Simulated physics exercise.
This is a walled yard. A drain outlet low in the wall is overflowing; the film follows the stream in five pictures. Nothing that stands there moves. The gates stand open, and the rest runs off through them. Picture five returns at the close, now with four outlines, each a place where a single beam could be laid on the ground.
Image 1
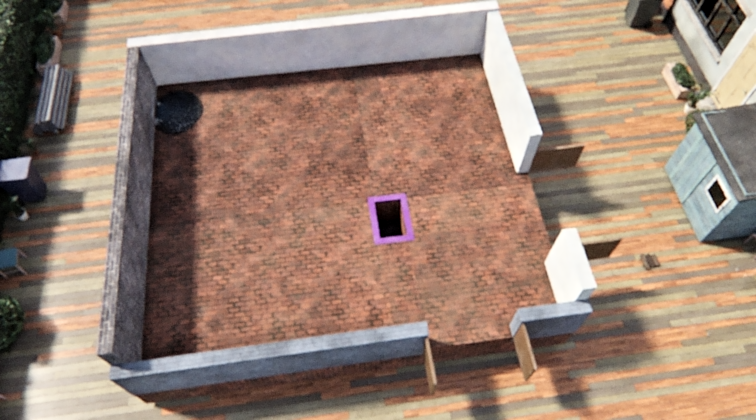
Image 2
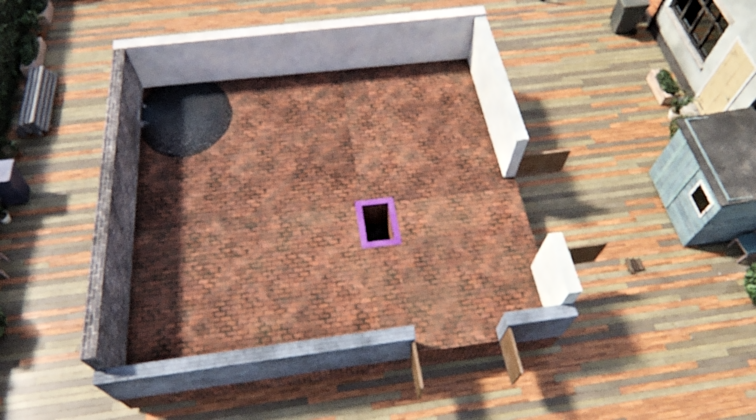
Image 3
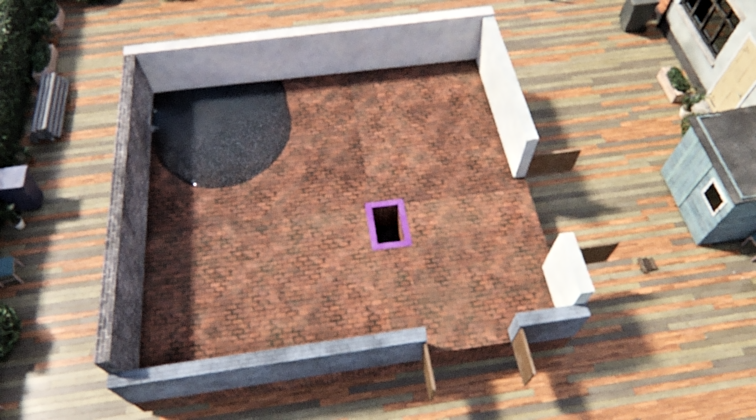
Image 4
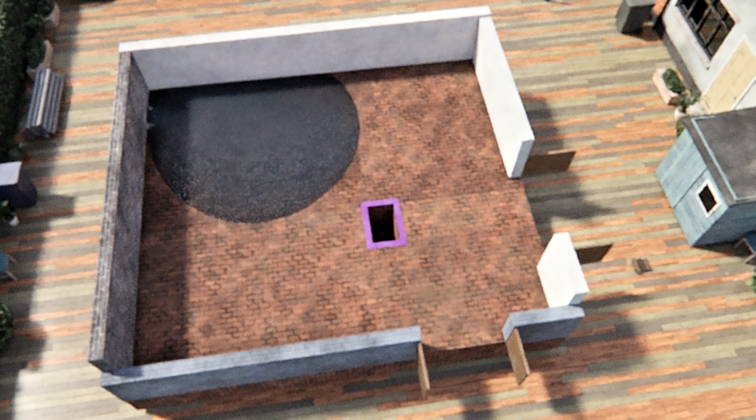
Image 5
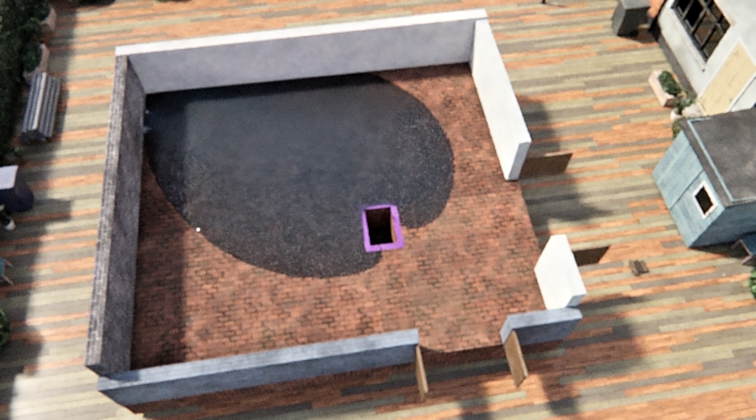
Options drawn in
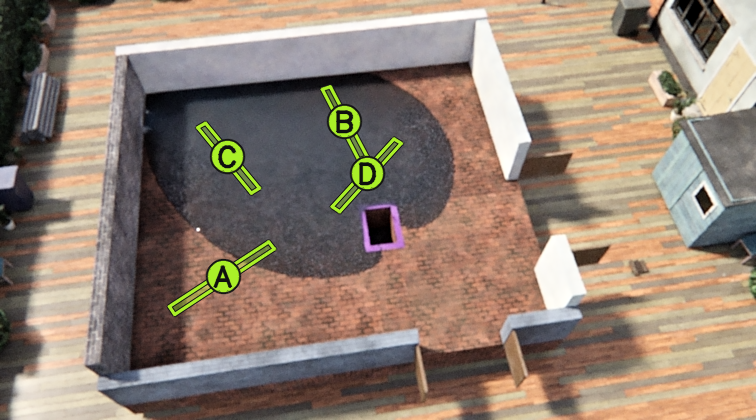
A dark wet patch spreads from the walled yard's upper left corner to the purple drain.
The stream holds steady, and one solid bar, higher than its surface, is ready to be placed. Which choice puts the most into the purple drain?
B works best here.
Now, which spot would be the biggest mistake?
That is spot D.
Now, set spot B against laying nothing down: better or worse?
Better.
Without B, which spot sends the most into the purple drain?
That is spot A.
On the marked copy, A from (172, 310) to (271, 245); B from (326, 88) to (363, 158); C from (201, 125) to (255, 190); D from (335, 209) to (397, 141).
With A, about 27 % of the stream goes into the purple drain, about 73 % out by the gates.
With B, about 44 % of the stream goes into the purple drain, about 55 % out by the gates.
With C, about 17 % of the stream goes into the purple drain, about 83 % out by the gates.
With D, about 8 % of the stream goes into the purple drain, about 91 % out by the gates.
